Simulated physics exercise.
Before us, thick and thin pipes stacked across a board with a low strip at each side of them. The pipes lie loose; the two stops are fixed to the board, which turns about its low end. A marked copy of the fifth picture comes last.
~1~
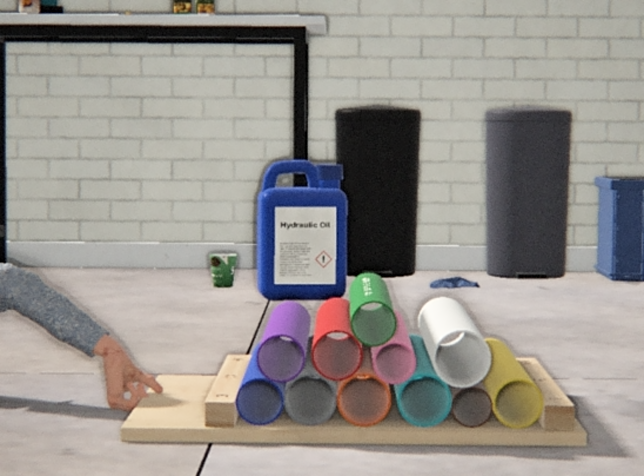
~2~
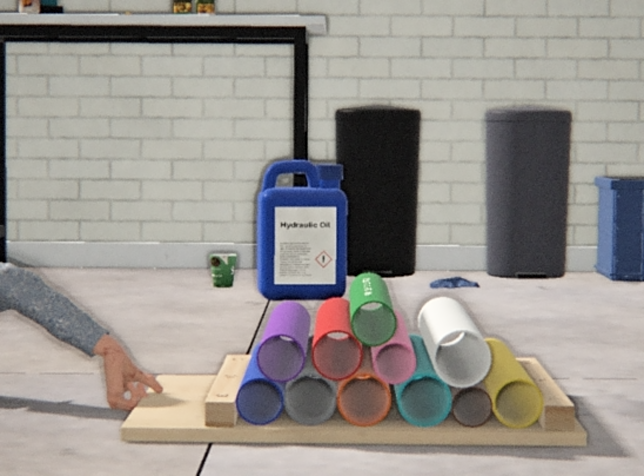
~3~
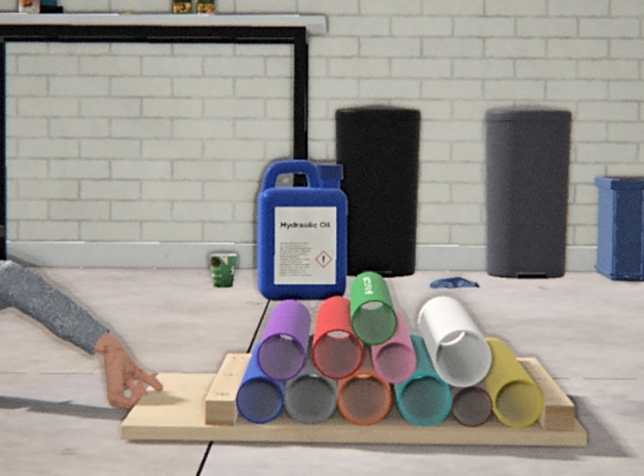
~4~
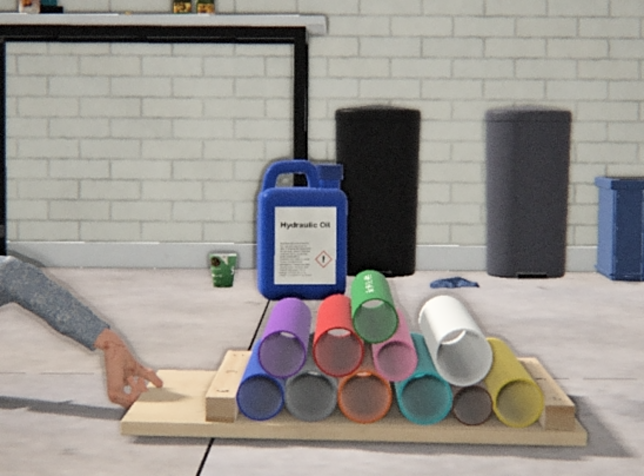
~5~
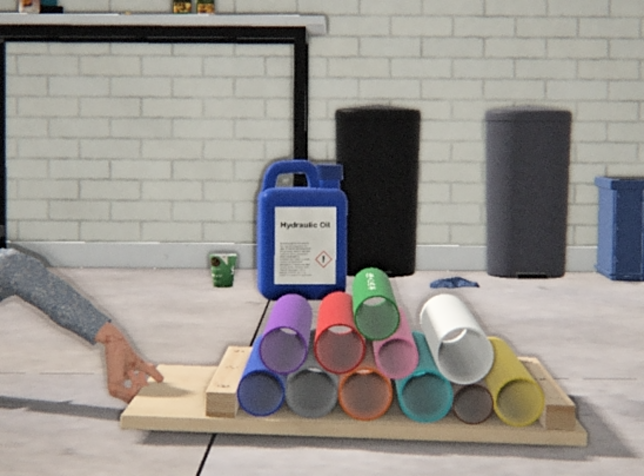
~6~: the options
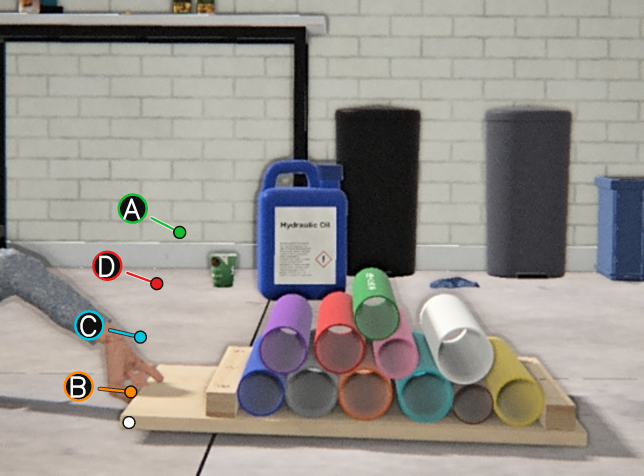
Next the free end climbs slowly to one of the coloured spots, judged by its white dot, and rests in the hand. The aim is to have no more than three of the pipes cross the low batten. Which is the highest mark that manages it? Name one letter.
A is the limit.
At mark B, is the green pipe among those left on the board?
Yes, with B.
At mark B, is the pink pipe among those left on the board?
The pink pipe: Yes.
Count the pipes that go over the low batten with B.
The count is none.
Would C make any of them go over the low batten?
No.
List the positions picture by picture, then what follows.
The first frame shows blue pipe (260, 402); grey pipe (310, 399); orange pipe (364, 400).
The second frame shows orange pipe (364, 400); turquoise pipe (424, 400).
The third frame shows board (353, 394); blue pipe (260, 400); grey pipe (310, 398); pink pipe (395, 362).
The fourth frame shows board (353, 393); blue pipe (260, 397); grey pipe (311, 396).
The fifth frame shows board (353, 390); blue pipe (261, 393); grey pipe (312, 392).
On the marked copy, A at (180, 232); B at (131, 392); C at (140, 337); D at (157, 283); the white dot at (129, 422).
With A. Early on, board at 18°.
Further on, board at 26°.
At the end, board at 26°, two over the low batten (white, green).
As for the rest, B none over the low batten; C none over the low batten; D one over the low batten (white).
